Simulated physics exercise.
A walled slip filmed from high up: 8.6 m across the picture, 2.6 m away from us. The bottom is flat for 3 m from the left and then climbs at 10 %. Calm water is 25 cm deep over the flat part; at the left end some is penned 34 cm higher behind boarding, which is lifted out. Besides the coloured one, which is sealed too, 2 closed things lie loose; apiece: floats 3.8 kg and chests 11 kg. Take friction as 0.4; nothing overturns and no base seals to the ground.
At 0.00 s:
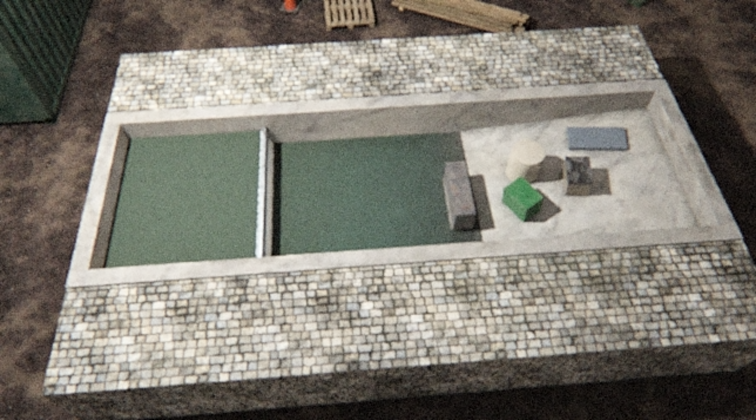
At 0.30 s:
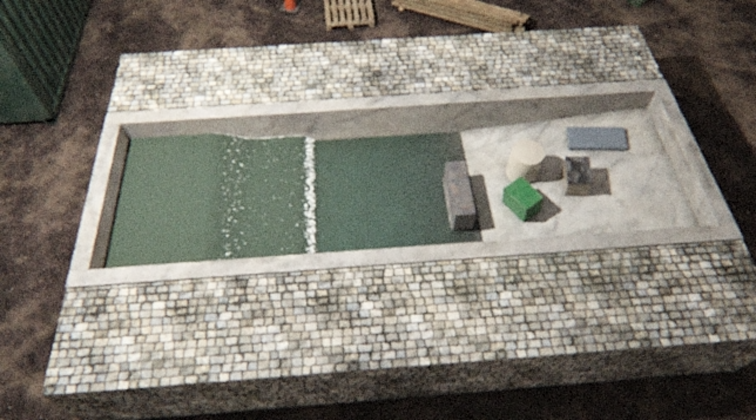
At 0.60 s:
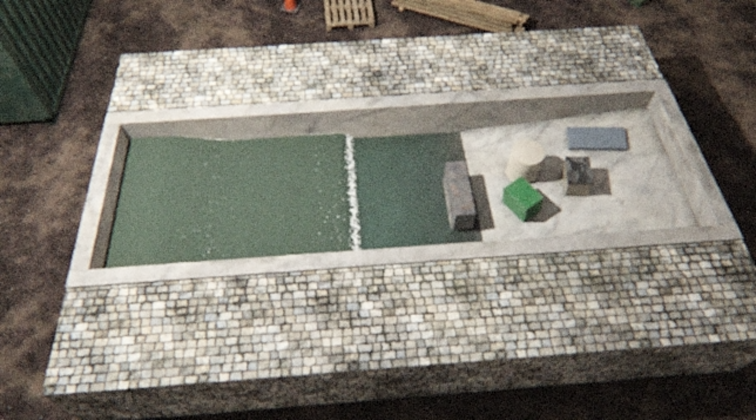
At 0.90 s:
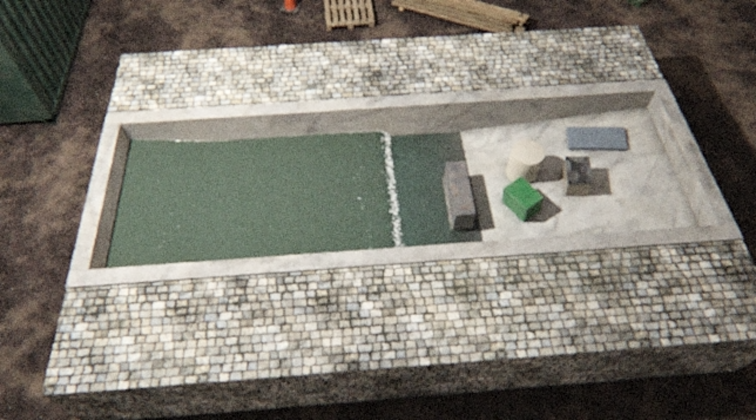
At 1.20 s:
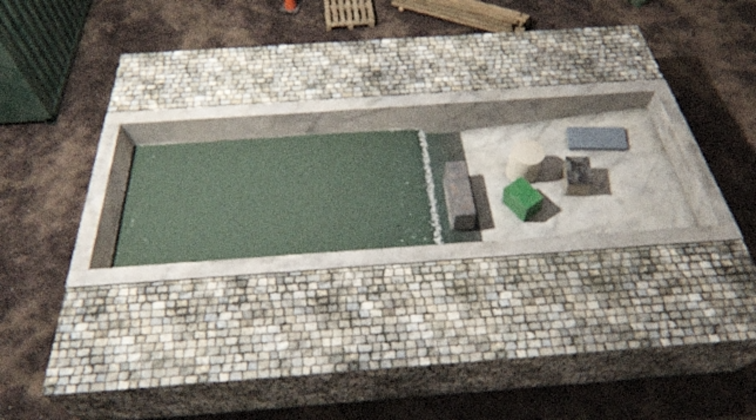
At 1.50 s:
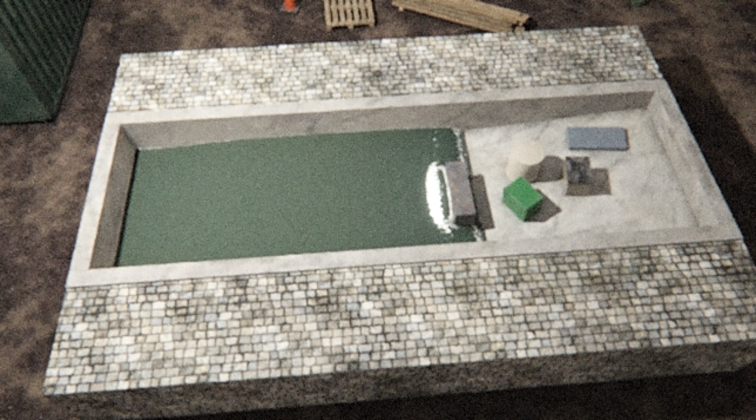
In a long stone-edged basin, a barrier holding back green water at the left is gone, and a low white-crested wave travels rightward to the grey block at the water's edge, while the green chest stays still.
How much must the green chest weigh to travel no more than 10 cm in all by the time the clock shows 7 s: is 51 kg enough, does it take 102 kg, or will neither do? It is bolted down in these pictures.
Verdict: Only the higher weight holds it.
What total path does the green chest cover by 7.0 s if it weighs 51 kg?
About 30 cm.
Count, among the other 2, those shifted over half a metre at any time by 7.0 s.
I count 1.
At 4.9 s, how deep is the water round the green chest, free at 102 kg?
About 12 cm.
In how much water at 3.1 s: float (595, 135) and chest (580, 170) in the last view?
About 4 and 5 cm.
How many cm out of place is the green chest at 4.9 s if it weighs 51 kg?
About 0 cm.
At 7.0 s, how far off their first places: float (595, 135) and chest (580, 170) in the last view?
In that order: 40 cm, 40 cm.
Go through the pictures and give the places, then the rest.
In the first frame, the green chest at (526, 193), on the bottom; water covers 13.9 m2; 0 of 3 have shifted.
In the second frame, the green chest at (526, 193) rests on the ground; 13.9 m2 under water; 0 of 3 have shifted.
In the third frame, the green chest at (526, 193) rests on the ground; 13.9 m2 under water; 0 of 3 have shifted.
In the fourth frame, the green chest at (526, 193) rests on the ground; 13.9 m2 under water; 0 of 3 have shifted.
In the fifth frame, the green chest at (526, 193) rests on the ground; water covers 13.9 m2; 0 of 3 have shifted.
In the sixth frame, the green chest at (526, 193) rests on the ground; water covers 13.9 m2; 0 of 3 have shifted.
After 2.1 s the green chest would be 0 cm from its start with 51 kg and 0 cm from its start with 102 kg; 4 cm of water round it then.
After 3.1 s the green chest would be 0 cm from its start with 51 kg and 0 cm from its start with 102 kg; 13 cm of water round it then.
After 4.9 s the green chest would be 0 cm from its start with 51 kg and 0 cm from its start with 102 kg; 12 cm of water round it then.
After 7.0 s the green chest would be 35 cm from its start with 51 kg and 0 cm from its start with 102 kg; 11 cm of water round it then.
